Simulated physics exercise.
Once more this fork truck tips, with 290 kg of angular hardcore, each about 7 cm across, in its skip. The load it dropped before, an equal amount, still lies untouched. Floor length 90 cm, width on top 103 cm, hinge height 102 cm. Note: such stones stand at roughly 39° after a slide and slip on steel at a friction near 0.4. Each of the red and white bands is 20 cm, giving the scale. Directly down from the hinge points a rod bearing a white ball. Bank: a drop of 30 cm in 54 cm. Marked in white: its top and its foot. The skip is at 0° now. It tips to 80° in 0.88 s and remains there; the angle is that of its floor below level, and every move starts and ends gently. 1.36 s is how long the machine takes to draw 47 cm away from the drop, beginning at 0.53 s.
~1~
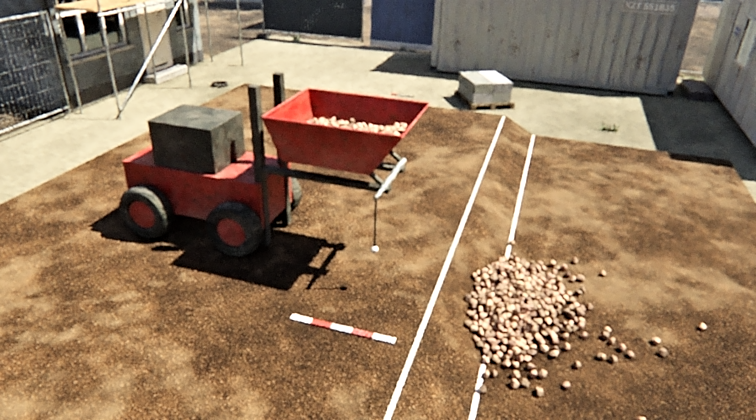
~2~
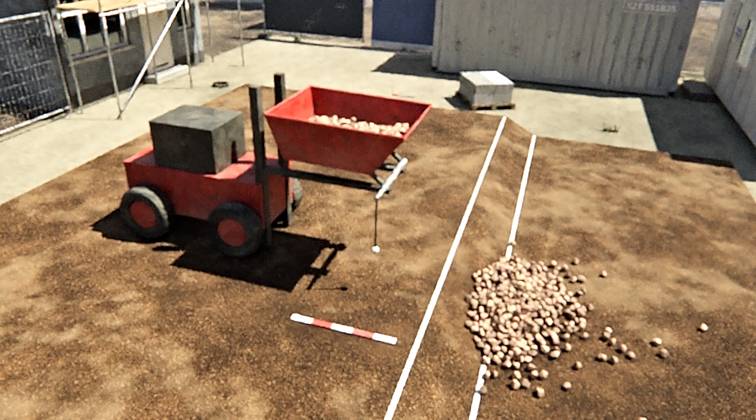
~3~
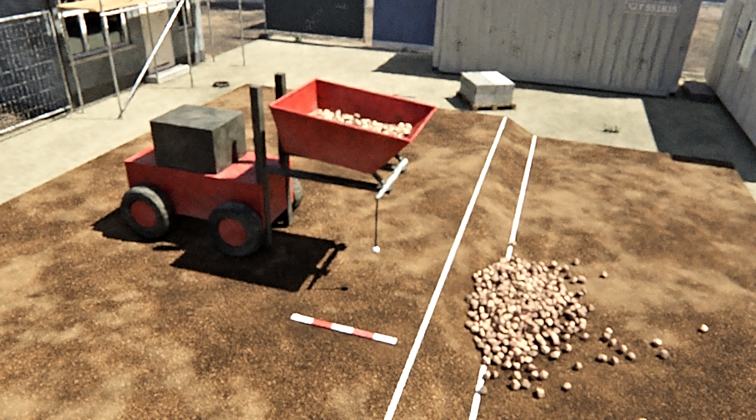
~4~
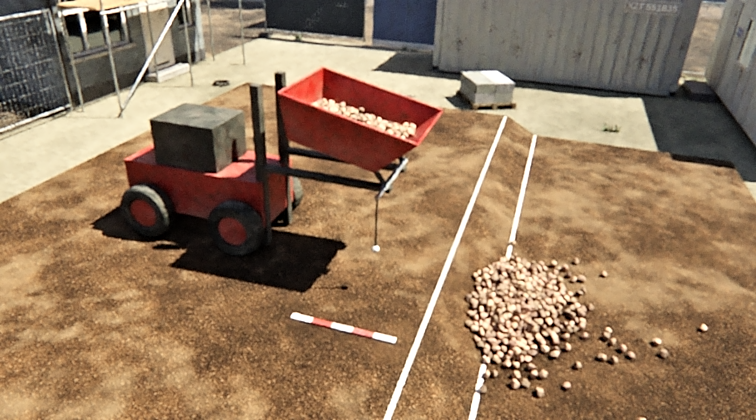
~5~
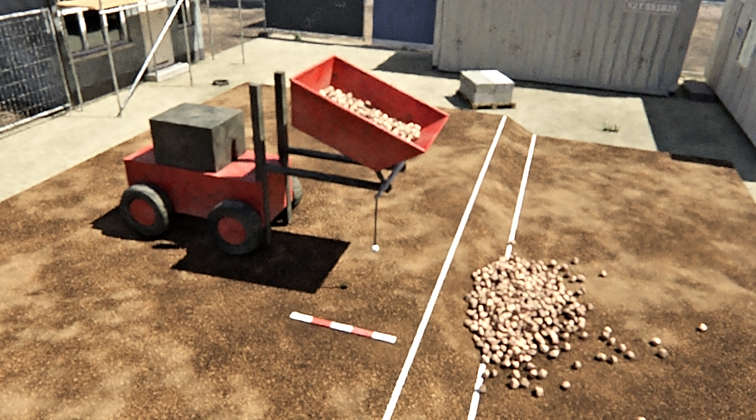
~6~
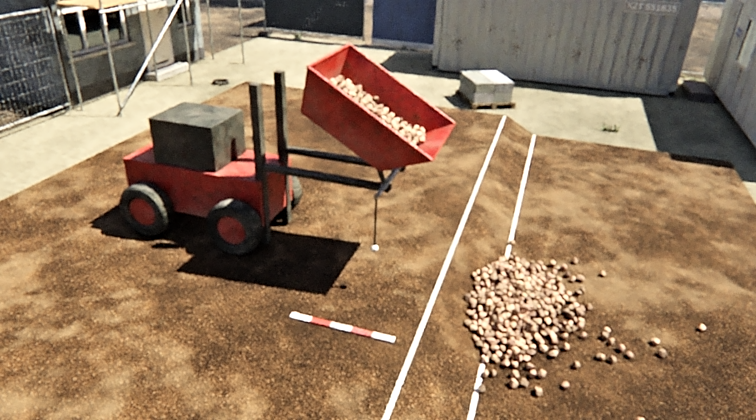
A red skip of stones on a fork truck tilts steadily down toward the right.
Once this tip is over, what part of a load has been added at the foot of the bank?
Roughly 48 per cent.
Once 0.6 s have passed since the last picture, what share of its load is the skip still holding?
85 % still inside.
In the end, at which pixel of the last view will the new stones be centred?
Roughly pixel (492, 288) in the last view.
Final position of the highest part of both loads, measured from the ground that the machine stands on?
Roughly 12 cm higher than the ground.
Then, 0.3 s after the last picture the floor is at 68°; in per cent of one load, 100 in the skip, 20 on the top or the slope, 80 at the foot of the bank; the foremost stones are at (642, 354).
Then, 0.6 s after the last picture the floor is at 80°; in per cent of one load, 85 in the skip, 35 on the top or the slope, 80 at the foot of the bank; the foremost stones are at (642, 354).
Then, 2.0 s after the last picture the floor is at 80°; in per cent of one load, 0 in the skip, 72 on the top or the slope, 128 at the foot of the bank; the foremost stones are at (686, 336).
Then, 4.5 s after the last picture the floor is at 80°; in per cent of one load, 0 in the skip, 72 on the top or the slope, 128 at the foot of the bank; the foremost stones are at (686, 336). Net gain at the foot of the bank, 48.
